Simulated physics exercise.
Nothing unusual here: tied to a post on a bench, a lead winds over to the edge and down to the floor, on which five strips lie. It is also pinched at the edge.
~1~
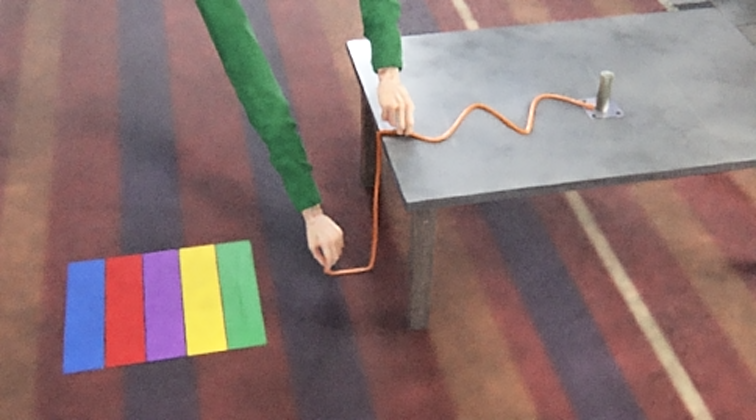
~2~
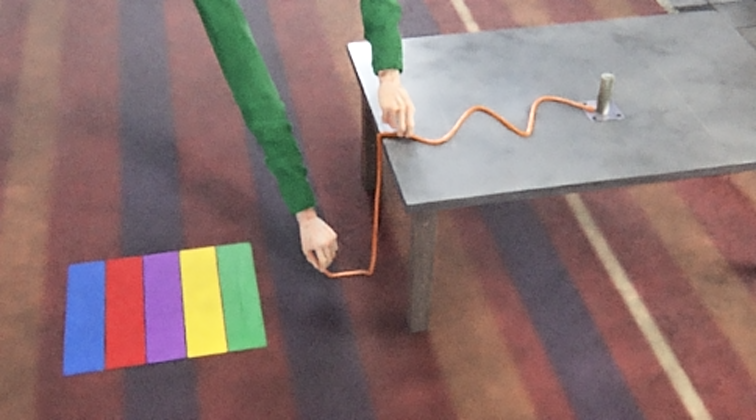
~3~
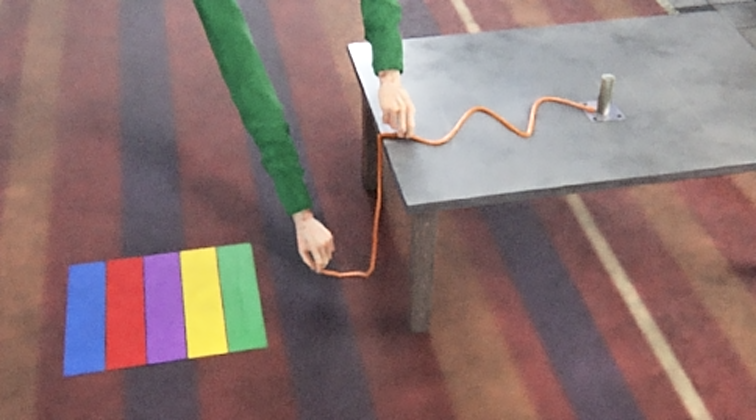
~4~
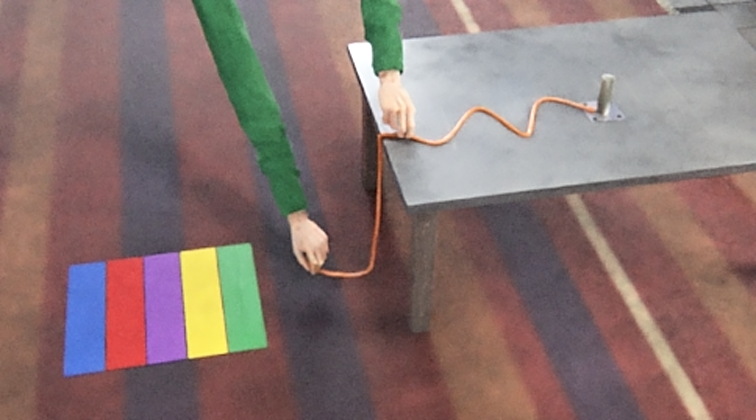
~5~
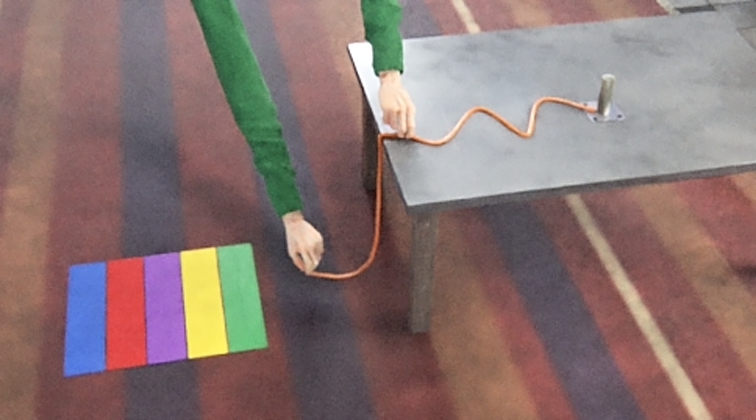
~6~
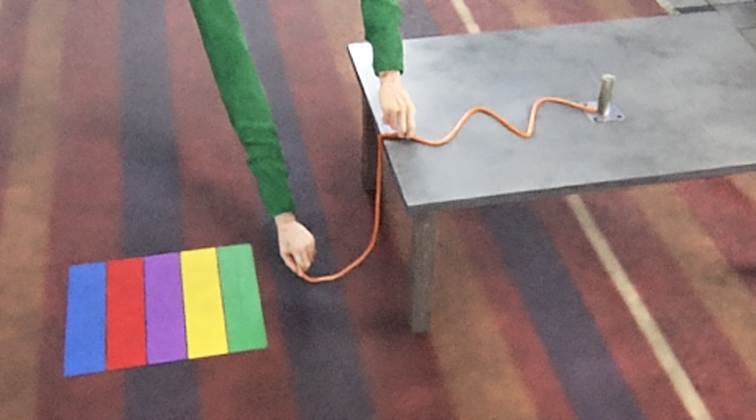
The loose end of an orange lead, held in a green-sleeved hand near the floor, moves slowly a short way left toward the green edge of five coloured strips. The hanging part changes from a sharp bend to a smoother curve, while another hand pinches the lead at the bench's edge throughout.
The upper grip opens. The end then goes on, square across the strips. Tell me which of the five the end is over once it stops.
It is over the blue strip.
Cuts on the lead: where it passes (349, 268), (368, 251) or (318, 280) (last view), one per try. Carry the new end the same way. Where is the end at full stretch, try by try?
(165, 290), (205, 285), (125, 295).
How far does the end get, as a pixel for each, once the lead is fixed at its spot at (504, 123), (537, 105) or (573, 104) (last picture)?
For the three tries you'd see (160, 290), (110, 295) and (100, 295).
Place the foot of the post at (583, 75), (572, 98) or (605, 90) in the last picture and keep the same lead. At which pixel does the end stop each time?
In order, the pixels are (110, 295), (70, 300) and (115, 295).
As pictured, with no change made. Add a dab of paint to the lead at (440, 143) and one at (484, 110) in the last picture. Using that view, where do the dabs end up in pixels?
At (343, 158), then (418, 132).
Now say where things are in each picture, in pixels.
In the first picture, end (326, 264); green (245, 327); yellow (205, 332); purple (166, 338); red (125, 344); blue (84, 349).
In the second picture, end (320, 267); lead through (552, 99) (521, 134) (461, 120) (397, 134) (378, 196) (373, 259).
In the third picture, end (316, 269).
In the fourth picture, end (311, 270); lead through (553, 100) (522, 134) (462, 121) (398, 135) (379, 197) (373, 260).
In the fifth picture, end (306, 270).
In the sixth picture, end (298, 272); lead through (553, 100) (522, 135) (462, 121) (398, 135) (378, 198) (363, 257).
Soon after, end near (170, 288); over purple.
Then, end near (119, 295); over red.
At full stretch, end near (91, 299); over blue. It gets as far as the blue strip.
